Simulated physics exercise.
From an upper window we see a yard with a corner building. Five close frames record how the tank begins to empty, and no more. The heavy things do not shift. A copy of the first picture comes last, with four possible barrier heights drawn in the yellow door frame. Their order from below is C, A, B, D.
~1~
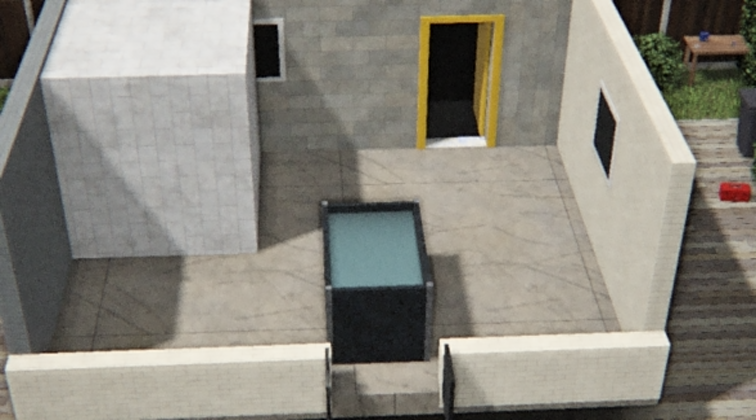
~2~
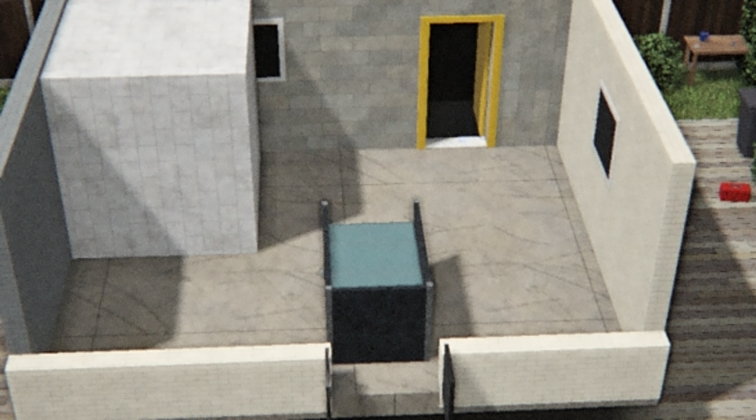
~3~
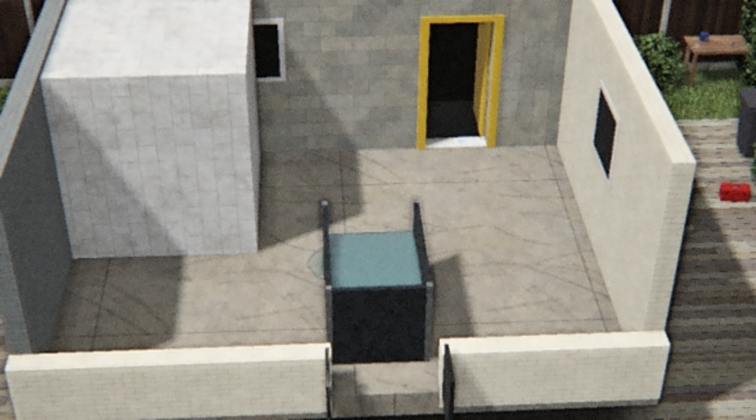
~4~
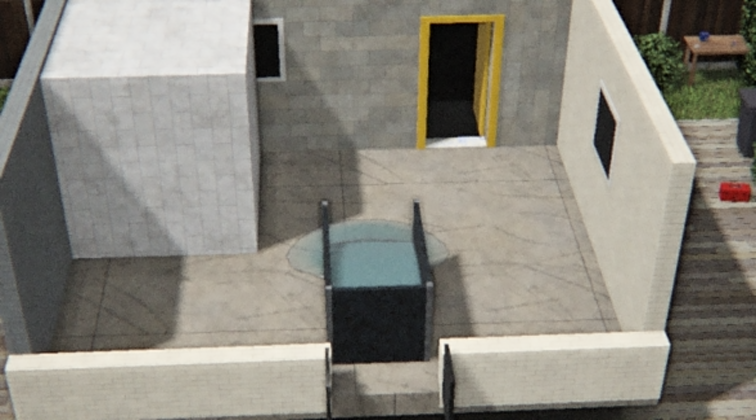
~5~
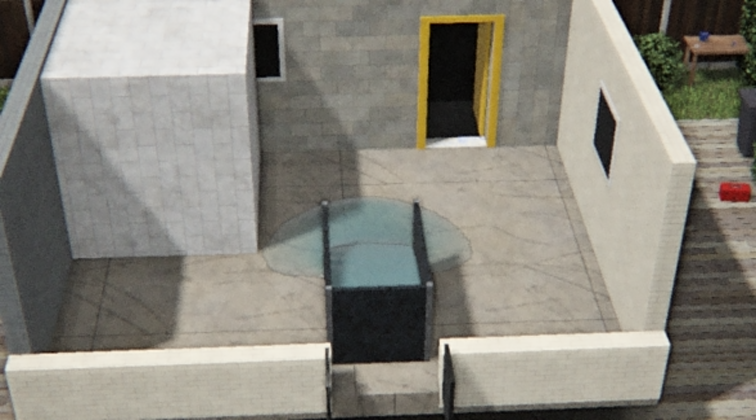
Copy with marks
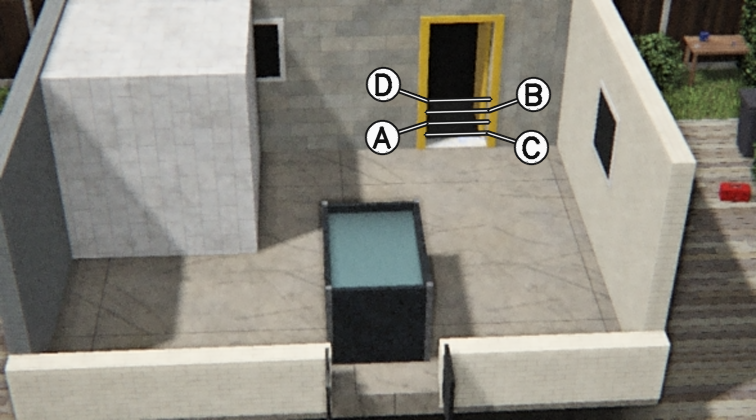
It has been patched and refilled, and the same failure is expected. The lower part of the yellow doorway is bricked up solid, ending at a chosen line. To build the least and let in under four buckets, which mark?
Go for C.
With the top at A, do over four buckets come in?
No, not at all.
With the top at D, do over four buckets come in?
No, not at all.
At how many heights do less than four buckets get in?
All four.
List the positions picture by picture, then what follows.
In the first picture, water in the tank at rest, its middle at (375, 249); foot of the yellow doorway at (456, 147); open gate at (385, 338).
In the second picture, water covers 1 % of the ground, its front hidden from here.
In the third picture, water covers 3 % of the ground, its front hidden from here.
In the fourth picture, 7 % of the ground under water, visible out to (297, 250).
In the fifth picture, 13 % of the ground under water, visible out to (385, 200).
In white, A at (457, 122); B at (458, 111); C at (457, 133); D at (458, 100); from the bottom up C, A, B, D.
With A, nothing gets over.
With B, nothing gets over.
With C, a bucket or two gets in.
With D, nothing gets over.
